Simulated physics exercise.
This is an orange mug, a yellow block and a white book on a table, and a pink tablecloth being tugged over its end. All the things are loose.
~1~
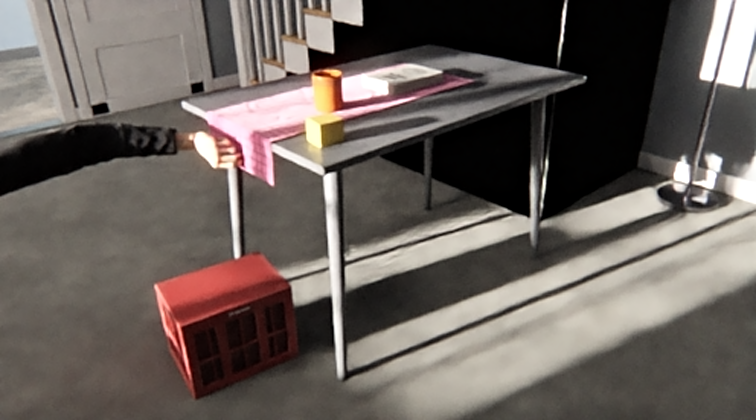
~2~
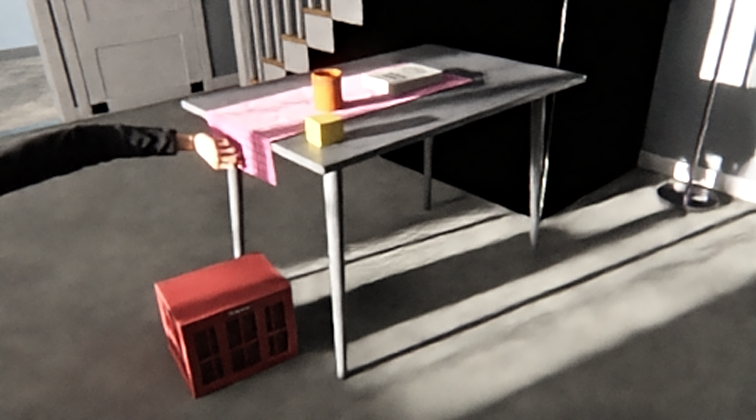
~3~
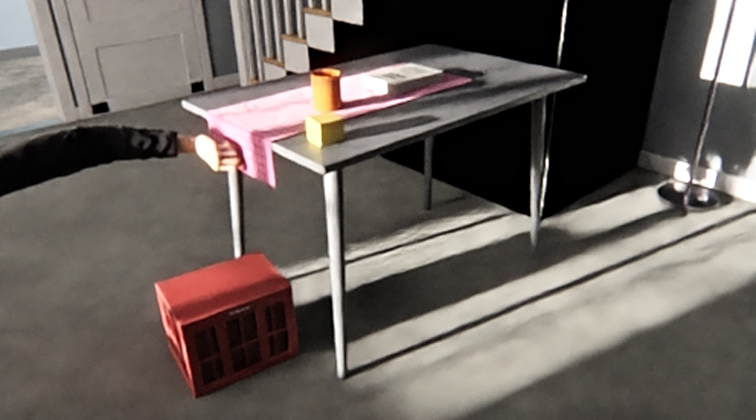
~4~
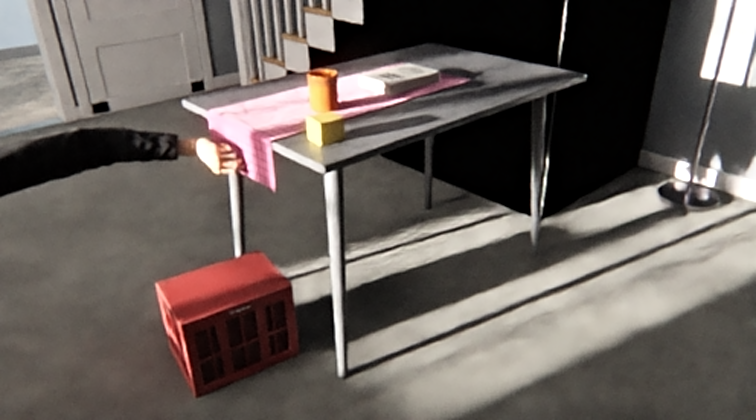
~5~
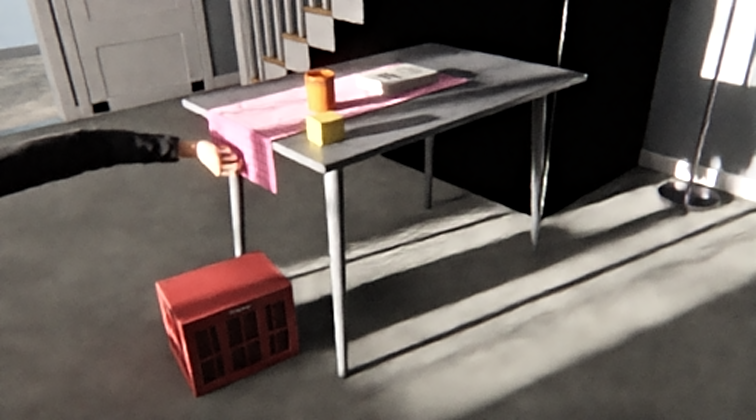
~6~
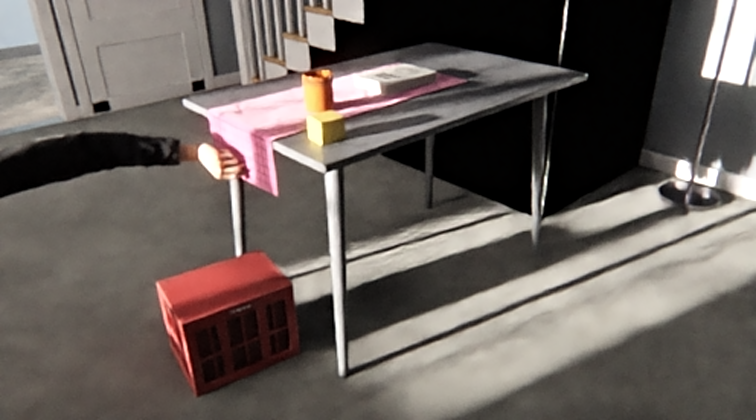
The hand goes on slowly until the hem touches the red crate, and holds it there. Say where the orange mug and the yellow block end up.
The orange mug goes over the edge; the yellow block keeps clear of the edge.
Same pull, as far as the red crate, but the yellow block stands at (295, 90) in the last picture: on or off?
It is carried off.
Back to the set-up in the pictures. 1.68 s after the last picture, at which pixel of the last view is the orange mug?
Near (223, 265).
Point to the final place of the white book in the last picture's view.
At about (319, 99).
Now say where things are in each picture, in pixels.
Tablecloth end (274, 186); orange mug (327, 74); yellow block (325, 118); white book (403, 74); top of the crate (217, 301), in the first picture.
Tablecloth end (276, 186), far hem (475, 81); yellow block (324, 118); yellow block stands beside the cloth, in the second picture.
Tablecloth end (275, 188); orange mug (326, 73), in the third picture.
Tablecloth end (276, 191), far hem (472, 81); yellow block (325, 117), in the fourth picture.
Tablecloth end (277, 194); orange mug (320, 74), in the fifth picture.
Tablecloth end (278, 197), far hem (469, 81); orange mug (318, 74); yellow block (326, 116); top of the crate (219, 299), in the sixth picture.
Then, 0.44 s later than the last view, hem going down; mug carried along near (294, 98); block as before.
Then, 1.10 s later than the last view, hem going down; mug carried along near (253, 108); block as before.
Then, 1.68 s later than the last view, hem on the crate; mug down below near (223, 265); block as before.
Finally, hem on the crate; mug down below near (223, 265); block as before. The orange mug is carried off the end and the yellow block stays on the table.
